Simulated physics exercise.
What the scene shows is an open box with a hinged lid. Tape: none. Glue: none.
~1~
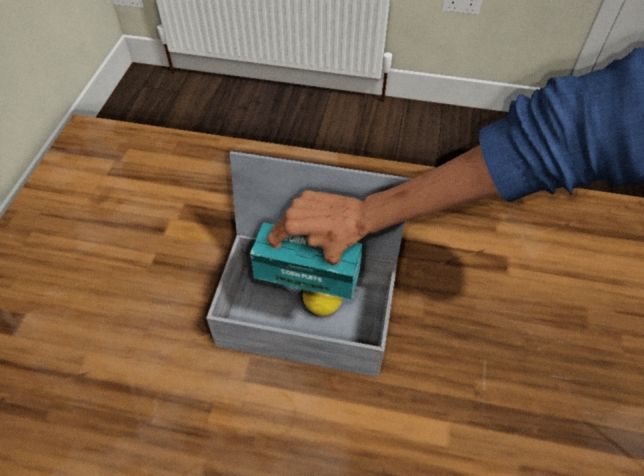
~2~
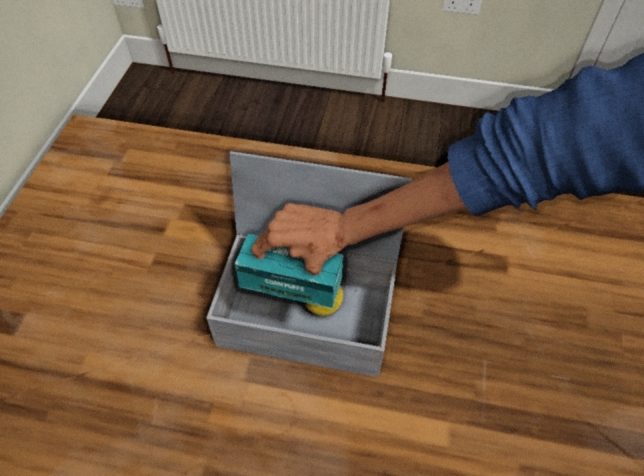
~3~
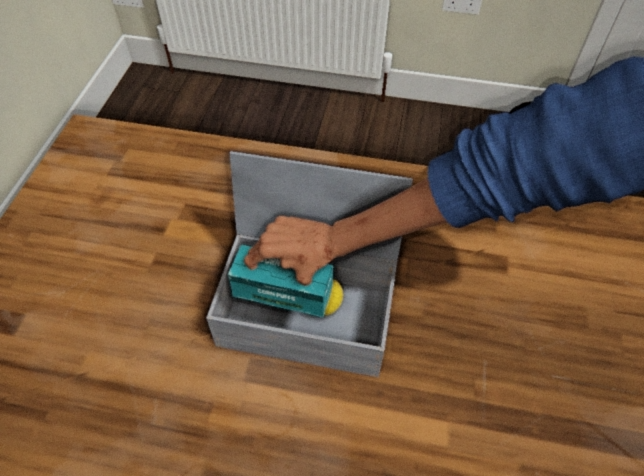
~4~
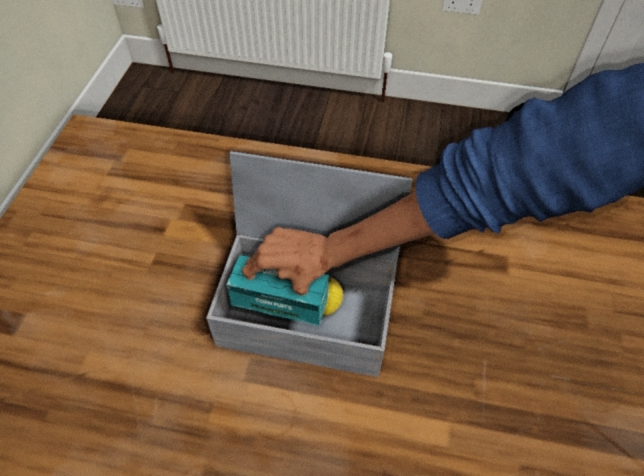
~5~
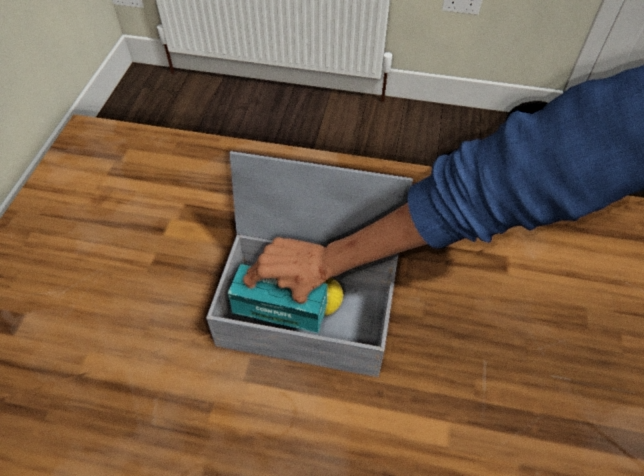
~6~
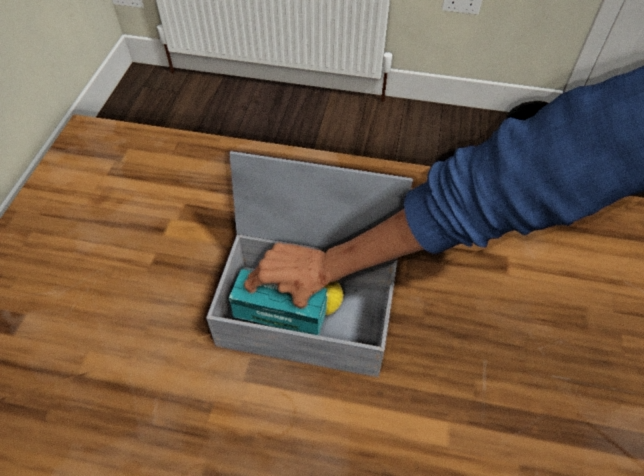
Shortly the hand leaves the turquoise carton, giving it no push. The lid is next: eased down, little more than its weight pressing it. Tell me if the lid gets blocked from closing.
It does not; the lid closes.
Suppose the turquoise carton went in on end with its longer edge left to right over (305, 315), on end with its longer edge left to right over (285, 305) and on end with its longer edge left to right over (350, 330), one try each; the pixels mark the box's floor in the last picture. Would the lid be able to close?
Lid, try 1: Fully down; try 2: Propped open; try 3: Propped open.
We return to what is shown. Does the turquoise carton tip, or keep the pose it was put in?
Once everything settles, it keeps its original angle.
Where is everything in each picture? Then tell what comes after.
In the first frame, coming down; turquoise carton (307, 261).
In the second frame, coming down; turquoise carton (290, 271).
In the third frame, coming down; turquoise carton (282, 281).
In the fourth frame, coming down; turquoise carton (279, 290).
In the fifth frame, coming down; turquoise carton (279, 298).
In the sixth frame, put in, still held; turquoise carton (280, 303).
Then, 0.90 s after the last picture, lid starting down; turquoise carton slid a little near (282, 325).
Then, 1.70 s after the last picture, lid 54° above the rim; turquoise carton slid a little near (282, 325).
Then, 2.20 s after the last picture, lid 19° above the rim; turquoise carton slid a little near (282, 325).
At rest, lid shut; moved from the start, turquoise carton; yellow apple in place. Seen from the same camera at the end, turquoise carton near (282, 325).
